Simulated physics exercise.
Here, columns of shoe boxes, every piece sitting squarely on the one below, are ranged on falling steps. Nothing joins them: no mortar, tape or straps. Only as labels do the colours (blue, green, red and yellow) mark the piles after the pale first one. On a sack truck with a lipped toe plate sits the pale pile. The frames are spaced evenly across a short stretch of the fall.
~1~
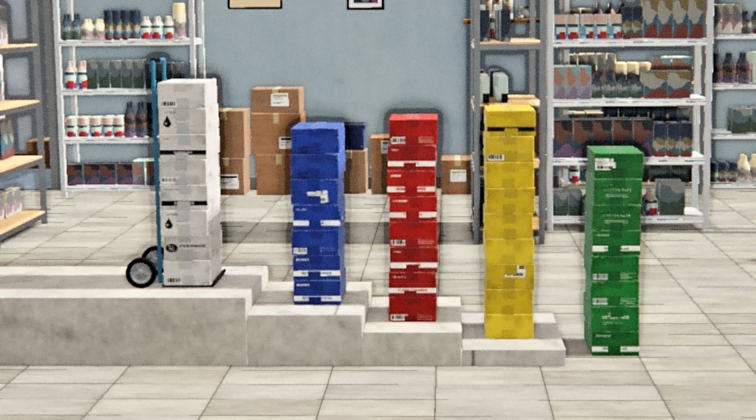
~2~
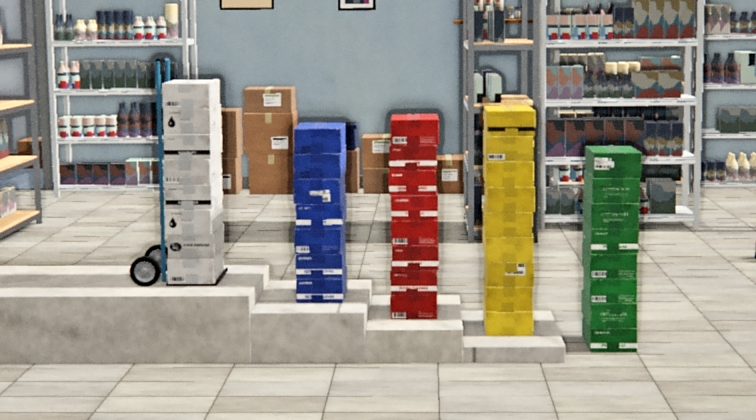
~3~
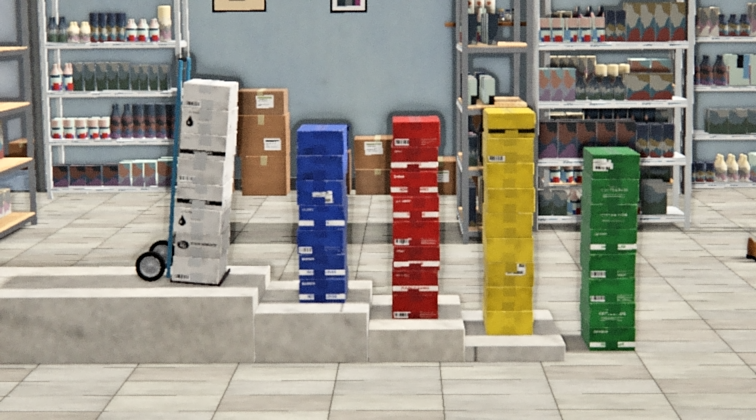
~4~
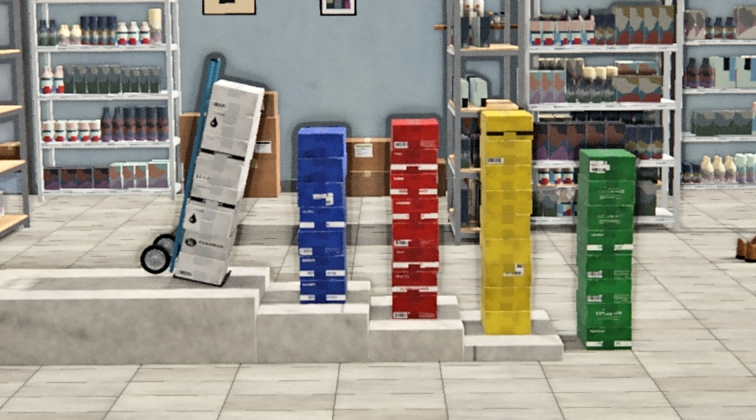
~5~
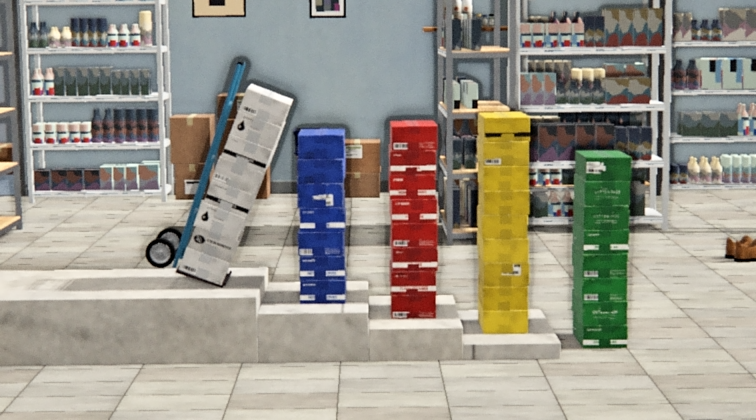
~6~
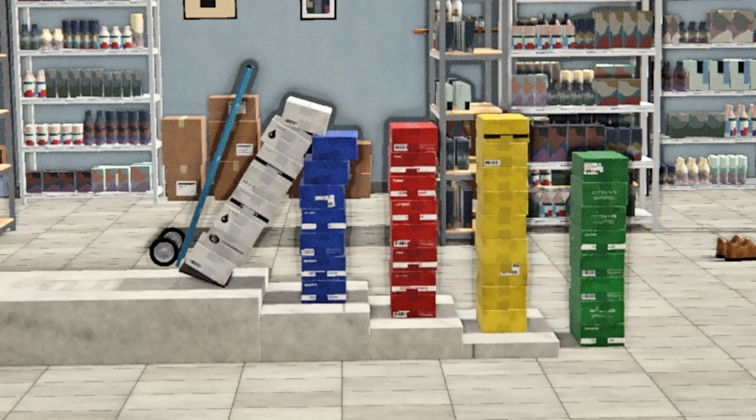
A white stack of boxes leans right off a hand truck and pushes the blue stack's top.
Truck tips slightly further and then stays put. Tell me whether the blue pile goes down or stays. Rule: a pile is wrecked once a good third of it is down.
It goes down.
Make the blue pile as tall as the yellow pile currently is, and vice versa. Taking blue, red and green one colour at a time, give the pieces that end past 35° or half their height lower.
Per pile: Blue 8; red 7; green 7.
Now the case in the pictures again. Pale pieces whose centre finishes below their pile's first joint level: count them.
Of the pale pieces, the number is 3.
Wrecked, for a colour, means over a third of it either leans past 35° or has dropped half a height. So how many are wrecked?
That gives 4 overall.
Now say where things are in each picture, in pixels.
In the first picture (we follow the side turned to the camera; the camera moves round a little), truck frame (154, 106) level; top blue box (315, 141); top yellow box (511, 123); no other piece has moved.
In the second picture, truck frame (159, 106) level; top blue box (318, 141).
In the third picture, truck frame (178, 104) rocked barely, top of the pale pile leaning barely; top blue box (320, 143); no other piece has moved.
In the fourth picture, truck frame (204, 104) rocked a little, top of the pale pile leaning a little; top blue box (321, 146); no other piece has moved.
In the fifth picture, truck frame (226, 106) rocked clearly, top of the pale pile leaning clearly; top blue box (321, 147); no other piece has moved.
In the sixth picture, truck frame (234, 108) rocked clearly, top of the pale pile leaning clearly; top blue box (334, 149) displaced half its height; top green box (606, 170); 2 stirred so far.
Soon, 7 of the pale pile down; 6 of the 7 blue boxes down (6 of 32 in all colours); top blue box tipped a little, about its own height lower; top red box tipped clearly.
A while on, 7 of the pale pile down; 6 of the 7 blue boxes down (25 of 32 in all colours); top blue box tipped well over, some three heights lower; top yellow box tipped steeply, some two heights lower.
Finally, 7 of the pale pile down; 6 of the 7 blue boxes down (28 of 32 in all colours); top blue box tipped well over, some three heights lower; top green box upside down. Seen by the last camera, middles, top blue box near (419, 224).
